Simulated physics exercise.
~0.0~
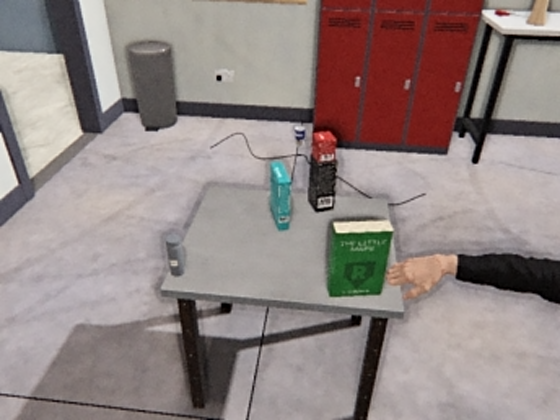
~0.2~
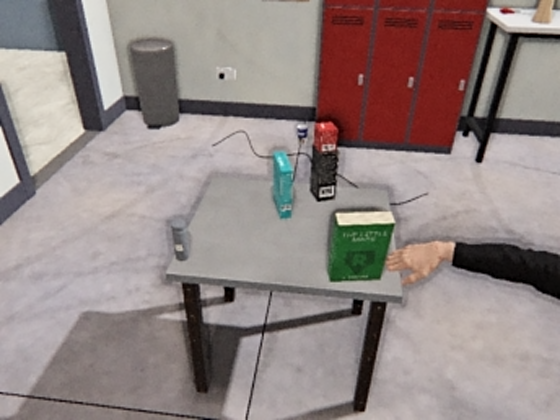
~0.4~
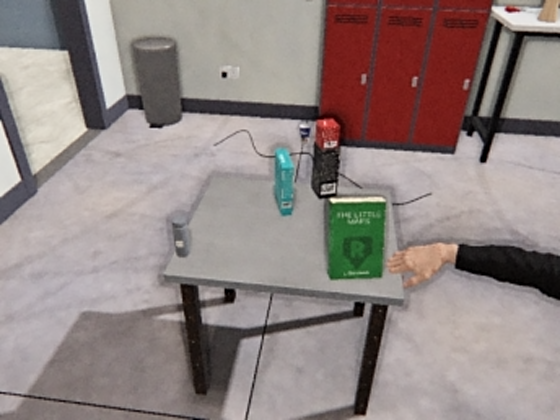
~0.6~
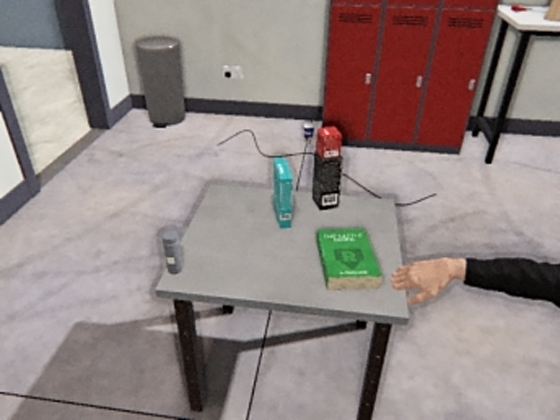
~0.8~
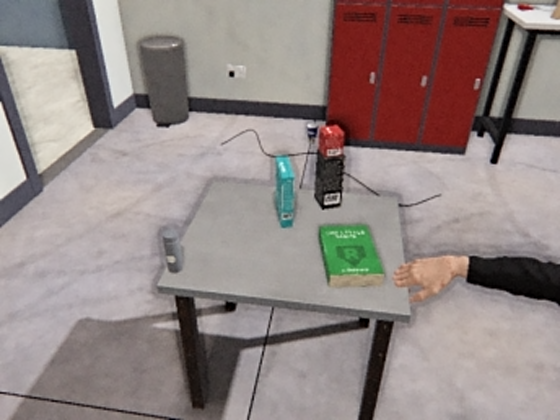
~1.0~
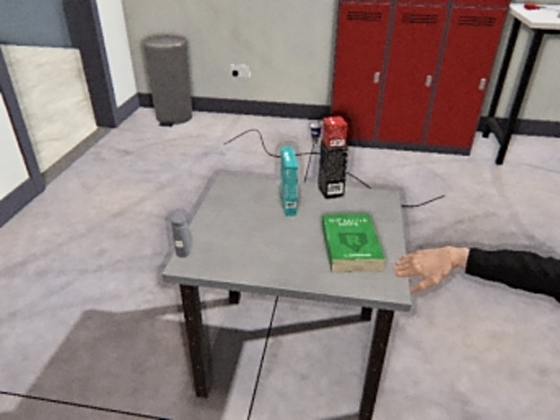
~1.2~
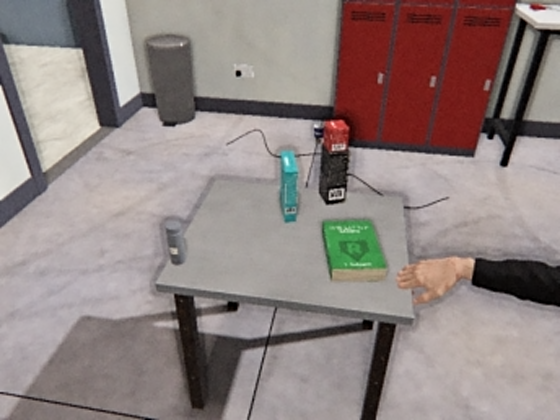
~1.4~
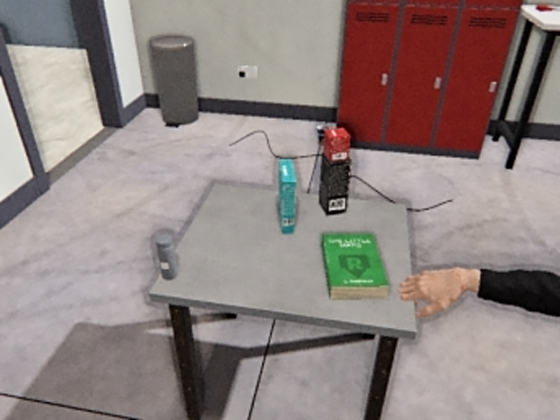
Green book tipping over beside a hand on a small grey table and lying flat, while cartons and grey shaker stay upright.
